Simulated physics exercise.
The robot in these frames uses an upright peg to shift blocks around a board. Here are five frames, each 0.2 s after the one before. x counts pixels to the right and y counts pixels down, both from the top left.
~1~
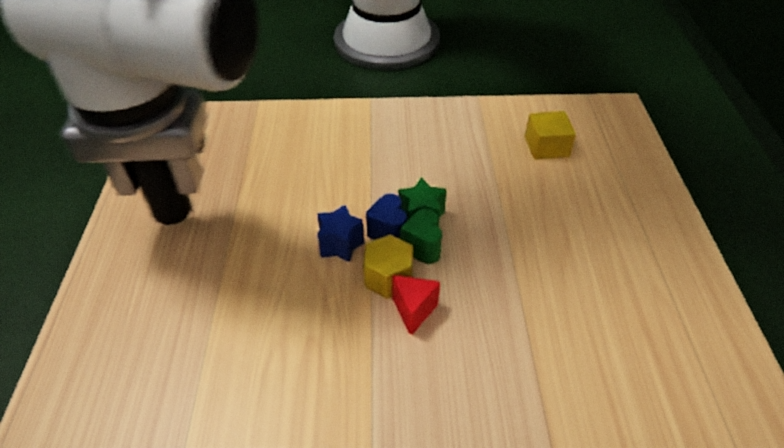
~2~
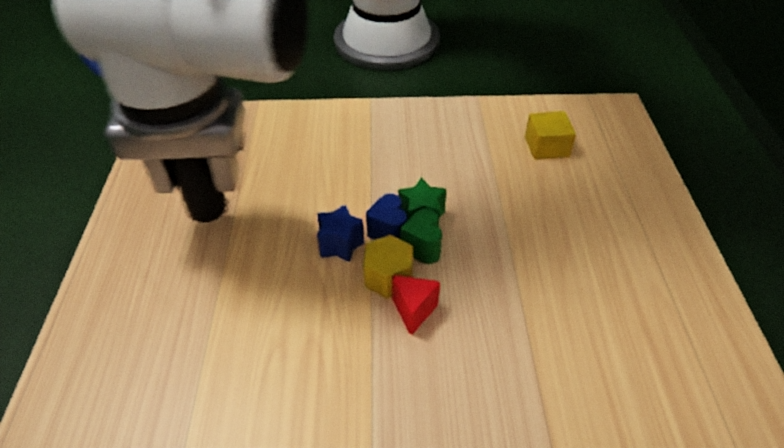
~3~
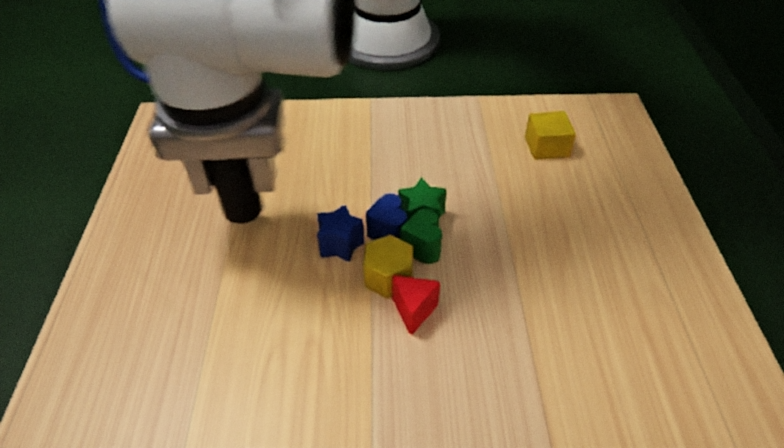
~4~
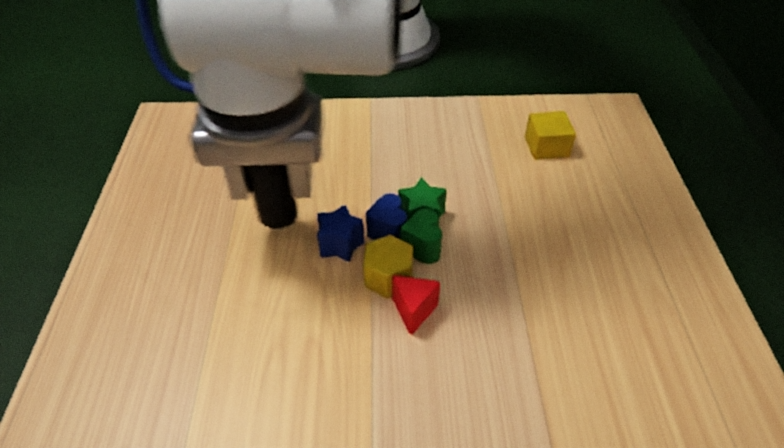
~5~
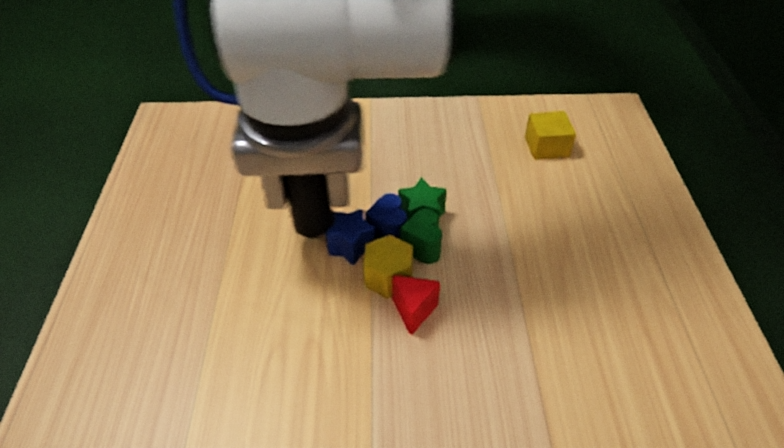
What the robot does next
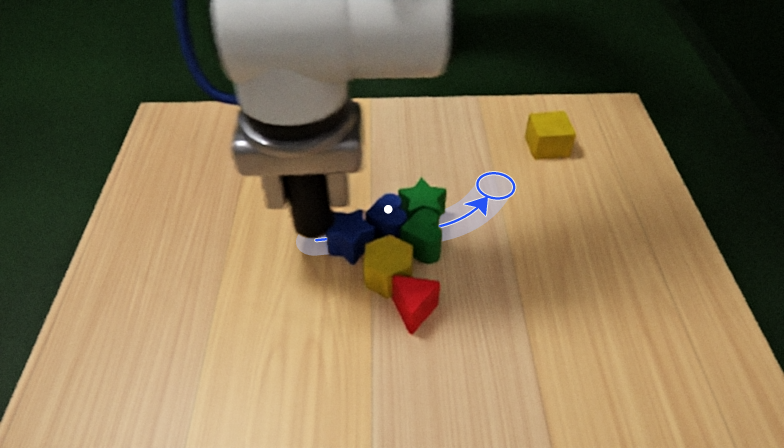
A robot arm holding a dark upright peg moves steadily right across the wooden board toward a cluster of blue, green, yellow and red blocks. The peg then meets the blue star and nudges it slightly right, while the other blocks, including a separate yellow one, stay still.
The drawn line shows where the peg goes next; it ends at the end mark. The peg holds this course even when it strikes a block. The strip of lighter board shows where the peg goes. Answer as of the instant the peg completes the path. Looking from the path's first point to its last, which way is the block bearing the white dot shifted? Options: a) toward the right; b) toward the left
My pick is a.
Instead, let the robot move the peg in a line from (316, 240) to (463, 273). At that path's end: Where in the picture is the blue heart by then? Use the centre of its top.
For the centre of its top, I'd go with (461, 207).
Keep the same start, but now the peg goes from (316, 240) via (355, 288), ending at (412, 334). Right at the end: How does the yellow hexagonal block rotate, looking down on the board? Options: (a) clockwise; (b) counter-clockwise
Letter a.
The line goes from (316, 240) via (388, 233) and (455, 221), ending at (496, 186); the dot is on the blue heart.
The first path, step by step. One third of the way, peg (389, 216); blue star block (423, 223), turned 20° clockwise; blue heart (456, 206), turned 45° anticlockwise; yellow hexagonal block (400, 260), turned 25° clockwise; green star block (456, 181), turned 50° anticlockwise; green heart (464, 232), turned 45° clockwise.
Two thirds of the way, peg (458, 204); blue star block (457, 227), turned 75° clockwise; blue heart (500, 206), turned 55° anticlockwise; yellow hexagonal block (400, 260), turned 25° clockwise; green star block (475, 169), turned 85° anticlockwise; green heart (495, 243), turned 20° clockwise.
At the end, peg (499, 169); blue star block (457, 227), turned 75° clockwise; blue heart (512, 201); yellow hexagonal block (400, 260), turned 25° clockwise; green star block (488, 141), turned 155° anticlockwise; green heart (495, 243), turned 20° clockwise.
